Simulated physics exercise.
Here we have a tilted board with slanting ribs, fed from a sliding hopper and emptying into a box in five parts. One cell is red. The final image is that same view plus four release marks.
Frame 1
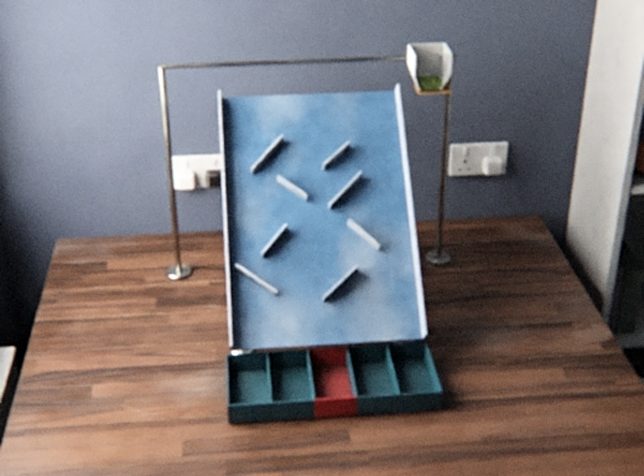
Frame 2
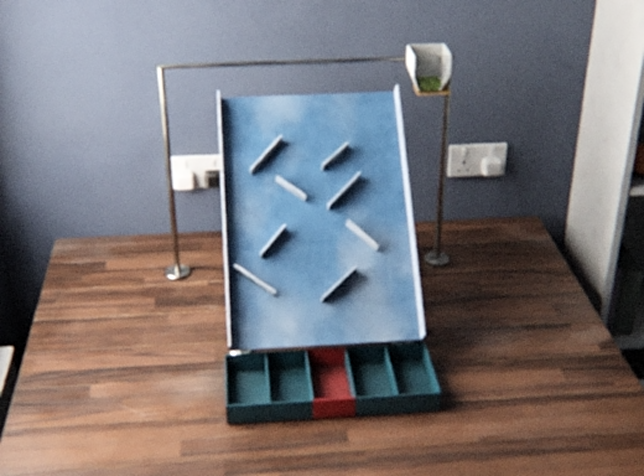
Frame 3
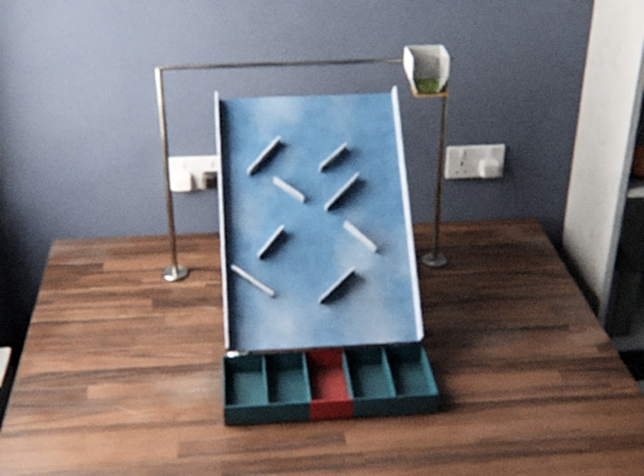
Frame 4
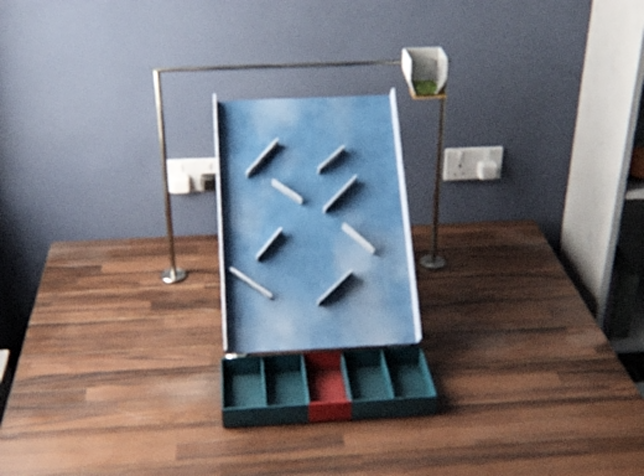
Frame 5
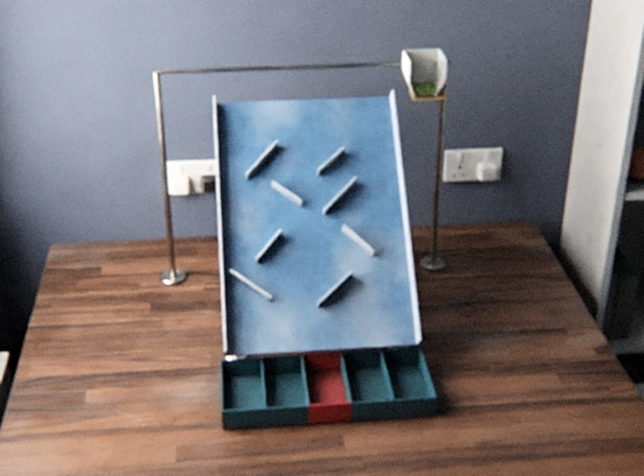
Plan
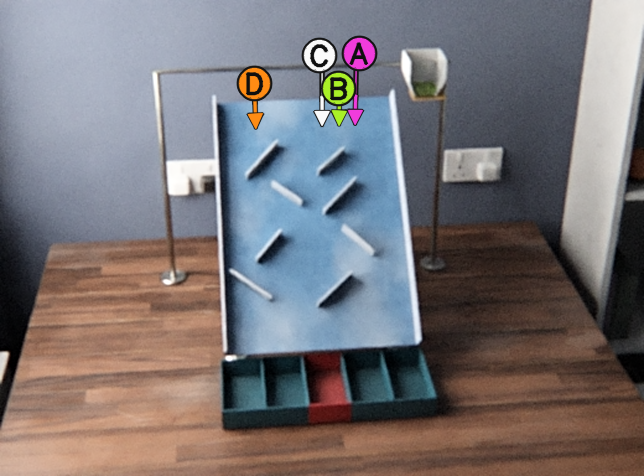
At the start, a tilted blue board with slanting ribs stands on a wooden table, a small hopper holding something green at the upper right of a metal rail and a five-part box below, its middle cell red. Through to the end, nothing moves apart from a very slight shift of the view.
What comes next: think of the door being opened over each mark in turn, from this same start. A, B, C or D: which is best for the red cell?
D is best.
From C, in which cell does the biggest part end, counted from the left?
The second from the left.
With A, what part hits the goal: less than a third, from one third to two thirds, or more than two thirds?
Less than a third.
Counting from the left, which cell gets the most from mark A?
The fifth from the left.
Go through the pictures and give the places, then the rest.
Hopper at (428, 84), dried peas, door shut, in the first picture.
Ribs (251, 169) to (282, 135), (323, 165) to (348, 142), (277, 176) to (306, 196), in the second picture.
Ribs (326, 206) to (358, 173), (258, 255) to (283, 226), (346, 221) to (376, 248), in the third picture.
Ribs (231, 268) to (271, 295), (318, 301) to (352, 269), in the fourth picture.
Red cell at (330, 412), number 3 of 5 from the left, in the fifth picture.
On the marked copy, mark A meets the board at (355, 119); mark B meets the board at (339, 119); mark C meets the board at (322, 120); mark D meets the board at (255, 123).
Choosing A, a small part in the red cell, most in other cells, a small part outside the box.
Choosing B, a small part in the red cell, most in other cells, a stray few outside the box.
Choosing C, a small part in the red cell, nearly all in other cells.
Choosing D, about two thirds in the red cell, about a third in other cells.
